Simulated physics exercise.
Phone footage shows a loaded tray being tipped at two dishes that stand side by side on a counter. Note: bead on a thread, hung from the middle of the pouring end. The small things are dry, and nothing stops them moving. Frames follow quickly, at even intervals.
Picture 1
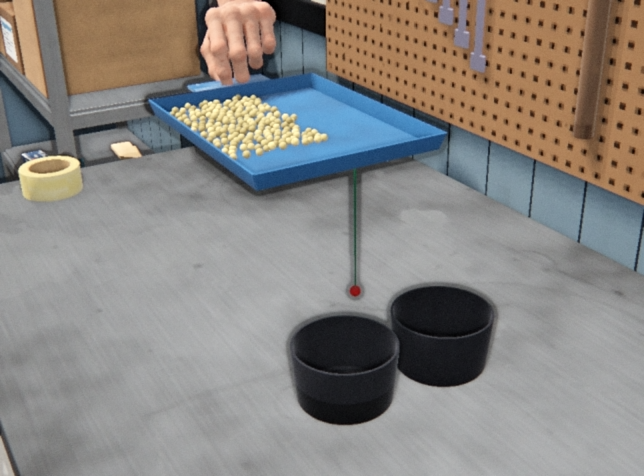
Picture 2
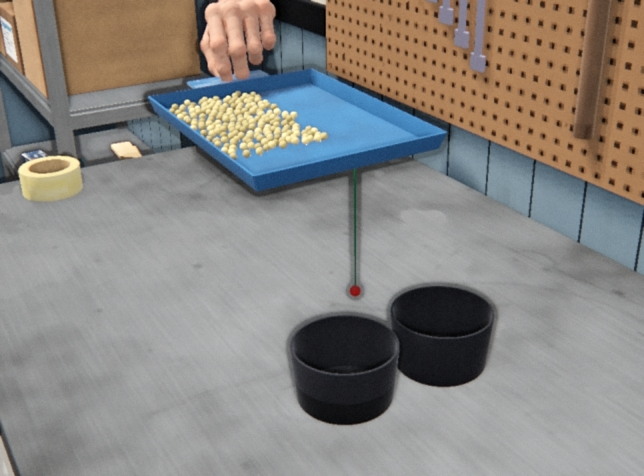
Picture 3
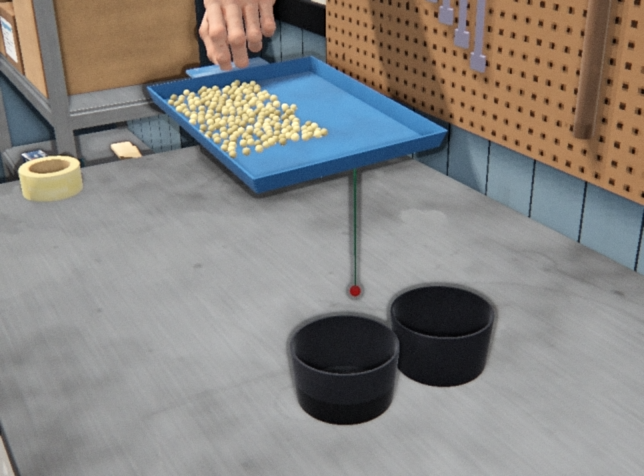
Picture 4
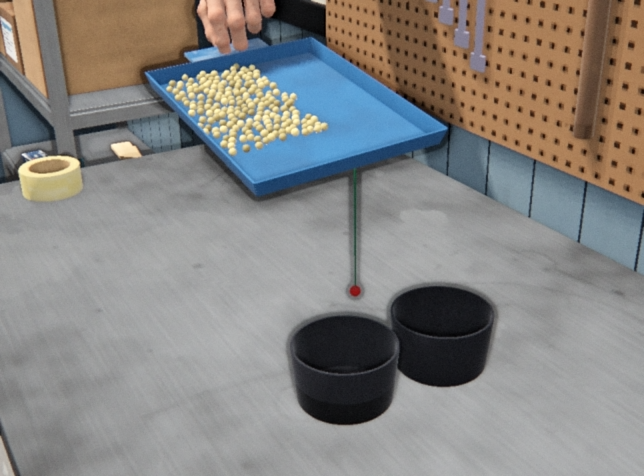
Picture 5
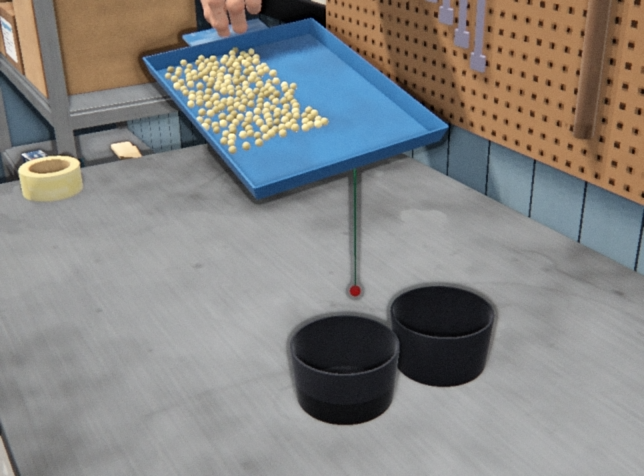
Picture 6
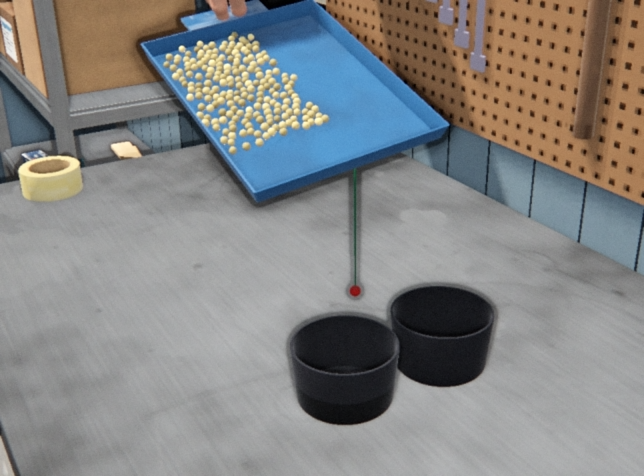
Blue tray of pale yellow beans tilting gradually as a hand raises its far end, above two black dishes on a grey counter.
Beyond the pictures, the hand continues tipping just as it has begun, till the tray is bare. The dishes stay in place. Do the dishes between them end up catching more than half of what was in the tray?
I expect the catch to be short of a majority.
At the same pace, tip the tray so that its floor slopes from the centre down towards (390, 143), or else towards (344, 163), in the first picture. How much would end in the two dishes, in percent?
20 % and 80 %, roughly.
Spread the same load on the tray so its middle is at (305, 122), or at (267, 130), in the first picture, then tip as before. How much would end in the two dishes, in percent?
About 40 %, then about 30 %.
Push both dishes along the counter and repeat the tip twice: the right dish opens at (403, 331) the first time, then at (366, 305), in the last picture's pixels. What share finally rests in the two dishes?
First some 50, then 80 per cent.
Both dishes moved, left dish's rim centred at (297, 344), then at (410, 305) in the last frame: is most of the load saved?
At the first place most of it, at the second not half.
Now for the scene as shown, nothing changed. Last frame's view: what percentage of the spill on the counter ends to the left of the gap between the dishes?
I'd put it at close to 100 per cent.
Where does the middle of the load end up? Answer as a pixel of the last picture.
Close to (282, 415).
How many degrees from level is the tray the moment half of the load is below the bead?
90° or so.
Shortly afterwards, tray tipped steeply; near two thirds on the tray; a little in the left dish; a little outside both; near a quarter in the air.
Next, tray tipped right over; near a quarter on the tray; near a quarter in the left dish; near half outside both; near a quarter in the air.
Some moments later, tray tipped past a quarter turn; near a quarter in the left dish; the bulk outside both.
In the end, tray tipped past a quarter turn; near a quarter in the left dish; none at all in the right dish; the bulk outside both.
